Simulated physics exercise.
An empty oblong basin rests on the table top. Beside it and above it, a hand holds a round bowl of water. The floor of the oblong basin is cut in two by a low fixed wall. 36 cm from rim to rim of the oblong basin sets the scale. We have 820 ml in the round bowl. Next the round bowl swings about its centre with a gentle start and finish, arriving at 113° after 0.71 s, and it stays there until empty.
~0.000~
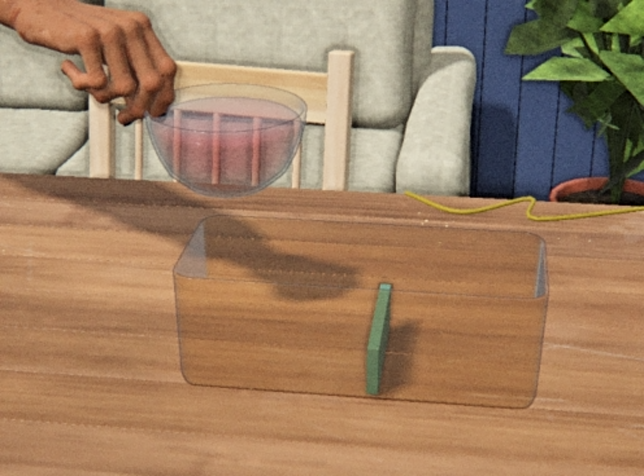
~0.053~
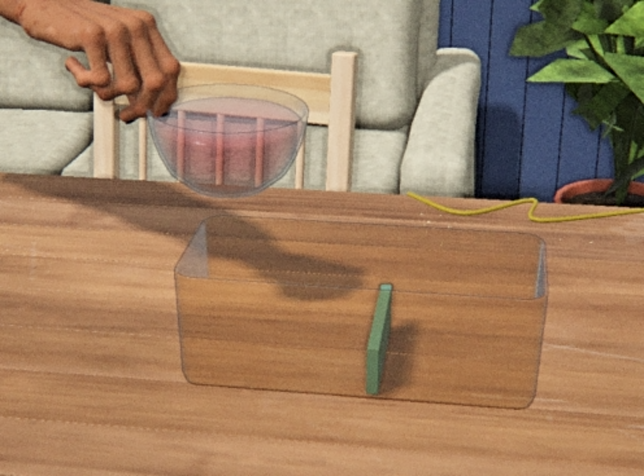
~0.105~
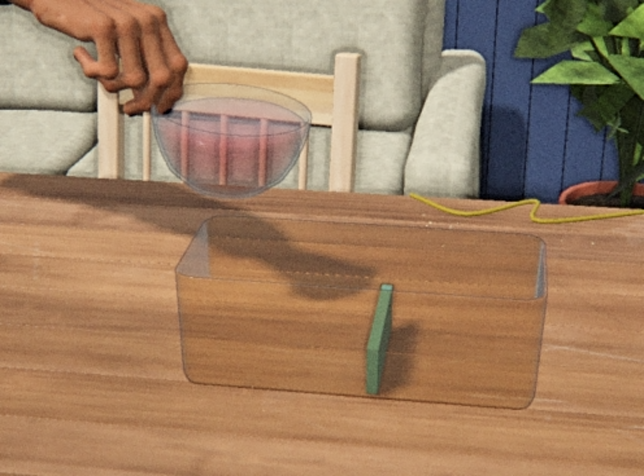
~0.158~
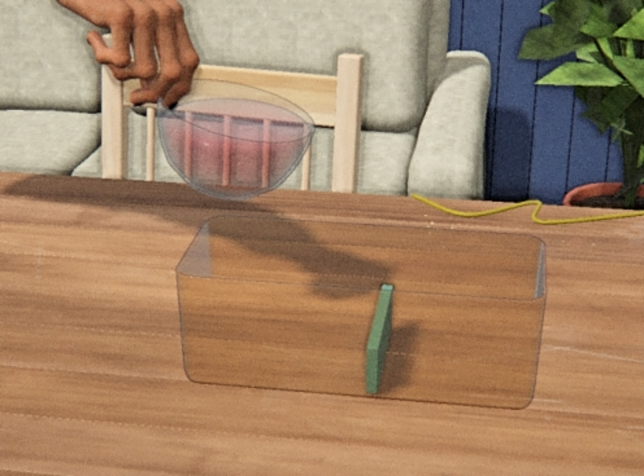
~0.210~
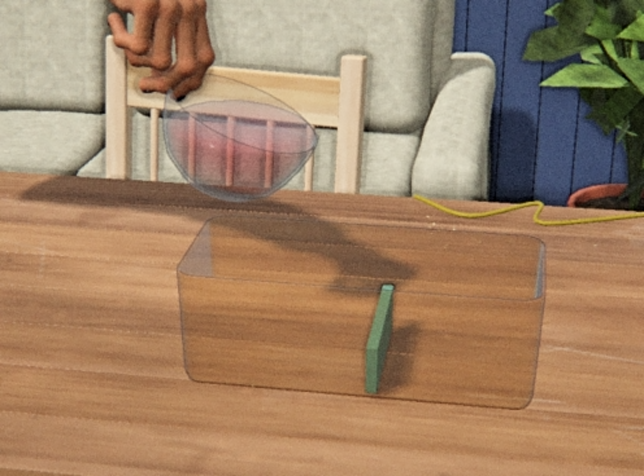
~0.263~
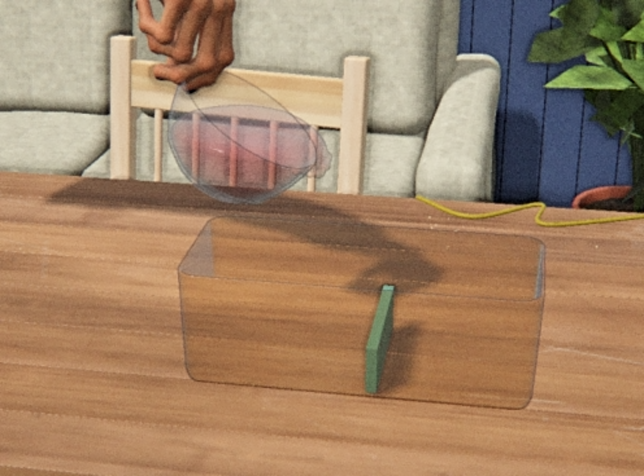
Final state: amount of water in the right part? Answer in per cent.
Approximately 18 %.
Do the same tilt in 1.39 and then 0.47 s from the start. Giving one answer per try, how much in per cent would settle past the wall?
35 per cent first, 15 per cent second.
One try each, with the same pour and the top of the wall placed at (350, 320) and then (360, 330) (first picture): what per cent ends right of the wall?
Respectively close to 50 and 45 %.
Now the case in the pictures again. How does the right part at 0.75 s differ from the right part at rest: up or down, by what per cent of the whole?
It rises by about 2.
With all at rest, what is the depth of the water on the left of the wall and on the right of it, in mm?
I'd say close to 24 mm on the left, close to 6 mm on the right.
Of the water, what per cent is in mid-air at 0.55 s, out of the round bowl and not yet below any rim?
Estimate: Some 22 % of the total.
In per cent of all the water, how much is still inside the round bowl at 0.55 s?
I'd put it near 12 percent.
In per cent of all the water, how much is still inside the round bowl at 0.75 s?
What remains is about 0 percent of it all.
By 0.55 s the tilt is 99° and 13 per cent is still to pour, 50 is left of the wall and 15 right of it.
By 0.75 s the tilt is 113° and 0 per cent is still to pour, 79 is left of the wall and 16 right of it.
By 0.97 s the tilt is 113° and 0 per cent is still to pour, 77 is left of the wall and 18 right of it.
By 1.21 s the tilt is 113° and 0 per cent is still to pour, 77 is left of the wall and 18 right of it.
At rest 77 per cent lies left of the wall, 18 right of it and 4 outside.
